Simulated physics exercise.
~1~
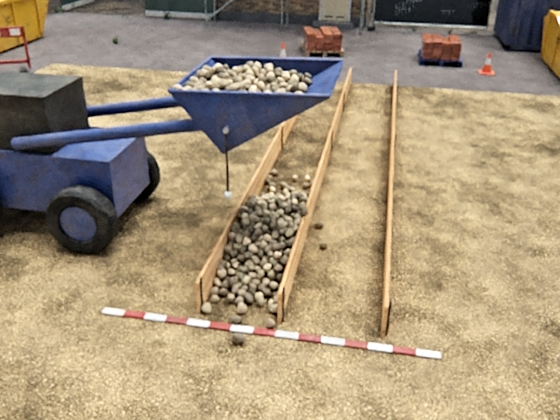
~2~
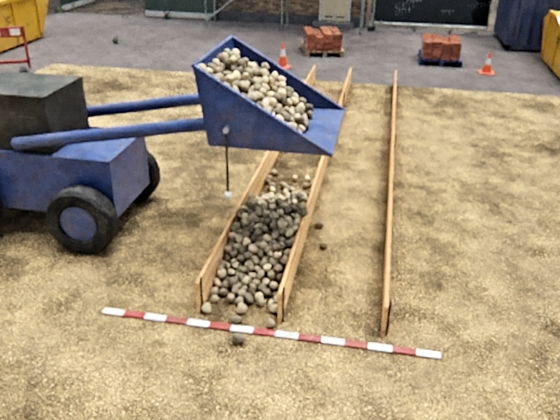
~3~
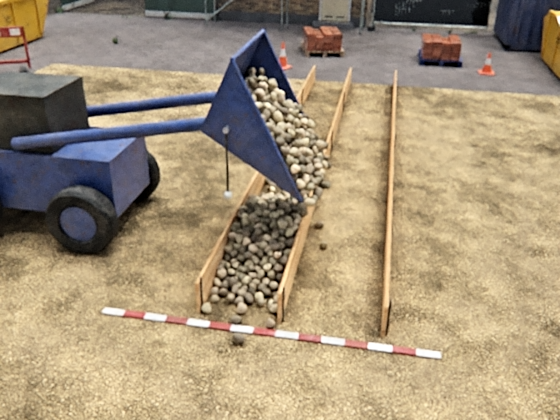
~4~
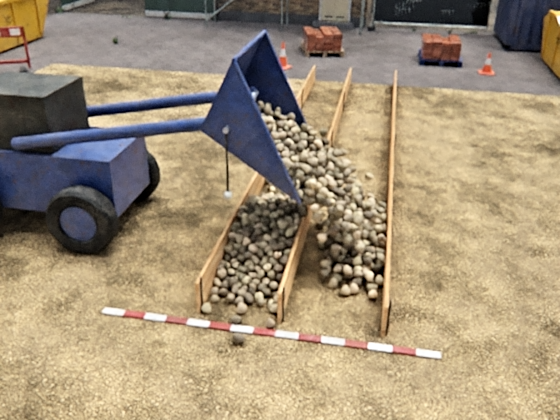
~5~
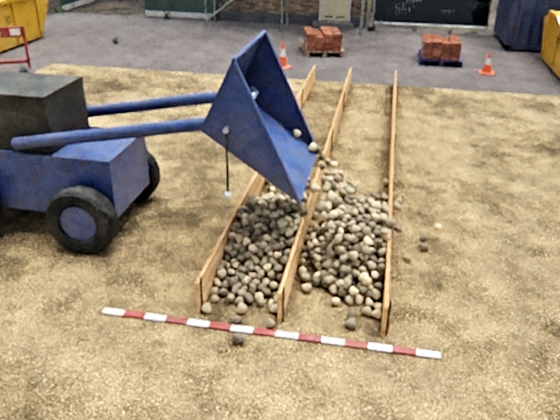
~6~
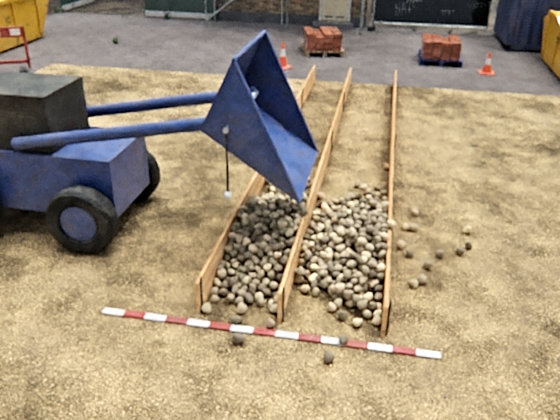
On a sandy yard seen from above, a blue loader stands at the left, holding a tilting bucket heaped with grey-brown stones. Wooden planks run away from the viewer, forming two bays, the nearer already holding a pile, with a red and white staff lying across the front. The bucket tips forward to the right, and its stones slide over the lip. They pour past the middle plank and spread through the empty far bay. The bucket stays steeply tilted and empty, while both bays hold heaps and a few stones lie scattered beyond the last plank.
